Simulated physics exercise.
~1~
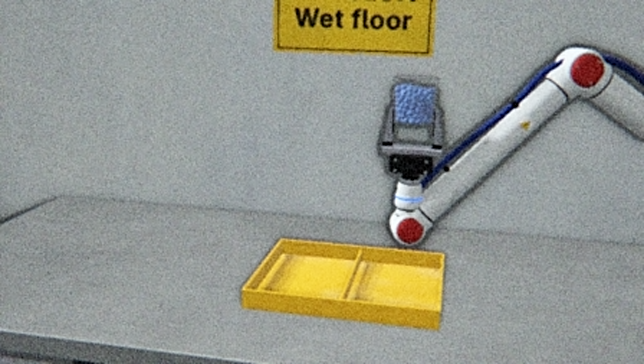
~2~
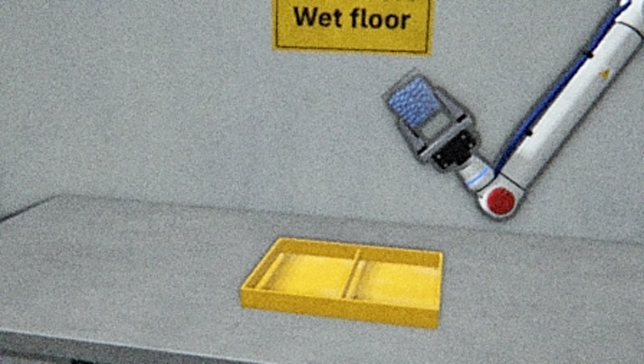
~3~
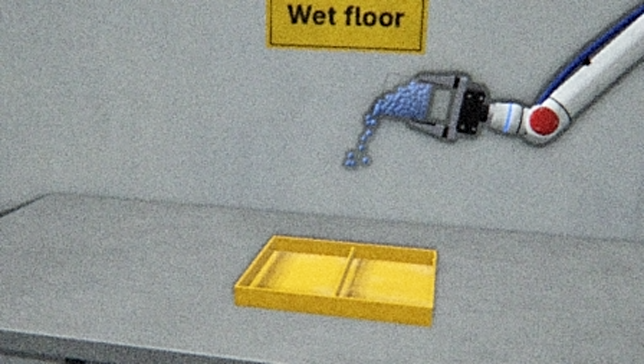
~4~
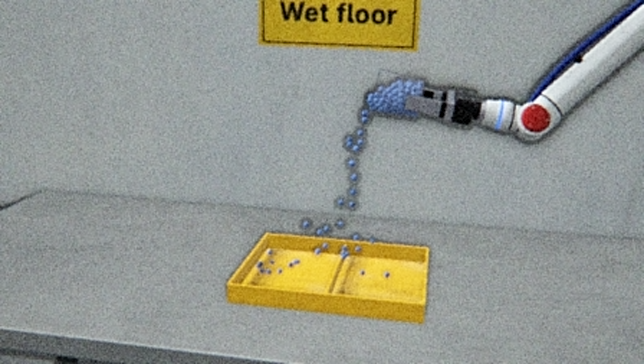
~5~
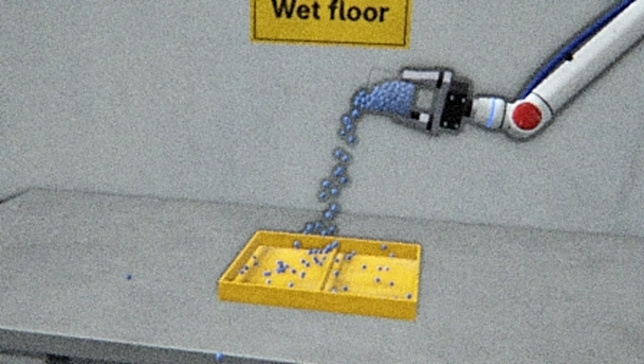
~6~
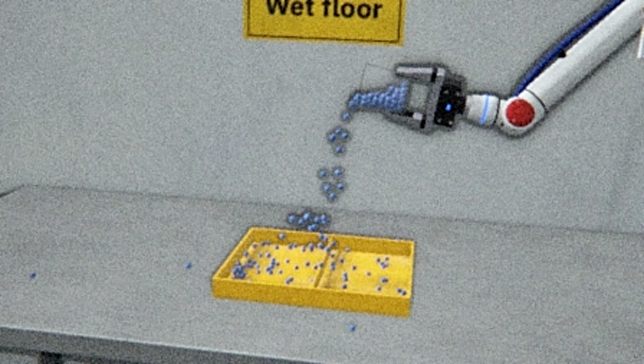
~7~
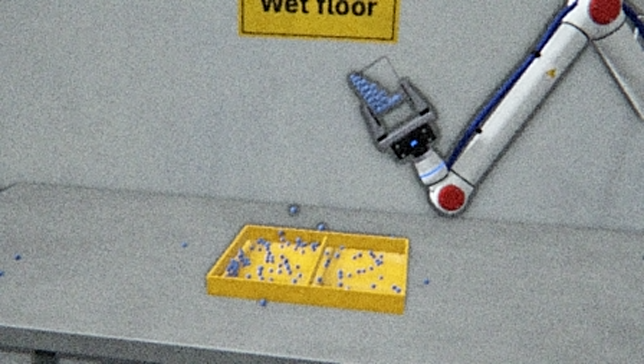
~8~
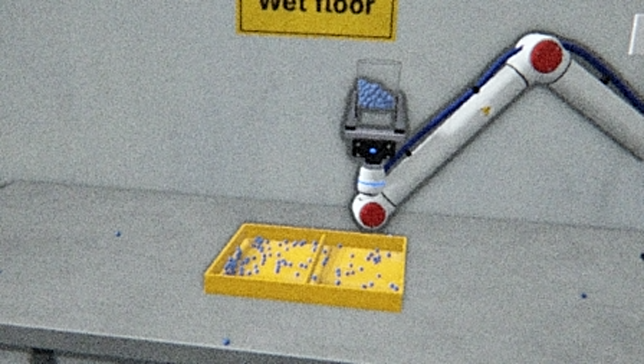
At the start, a robot arm holds a clear beaker of small blue beads upright above a yellow tray on a grey table, with a yellow wet floor sign on the wall behind. The arm swings the beaker over to the left until it lies nearly on its side, and beads begin spilling from its mouth. They stream down into both parts of the divided tray, and a few bounce out onto the table. The arm then tilts the beaker back up, and the stream stops. Finally the beaker stands upright, still partly filled, above scattered beads, more of them in the tray's left part.
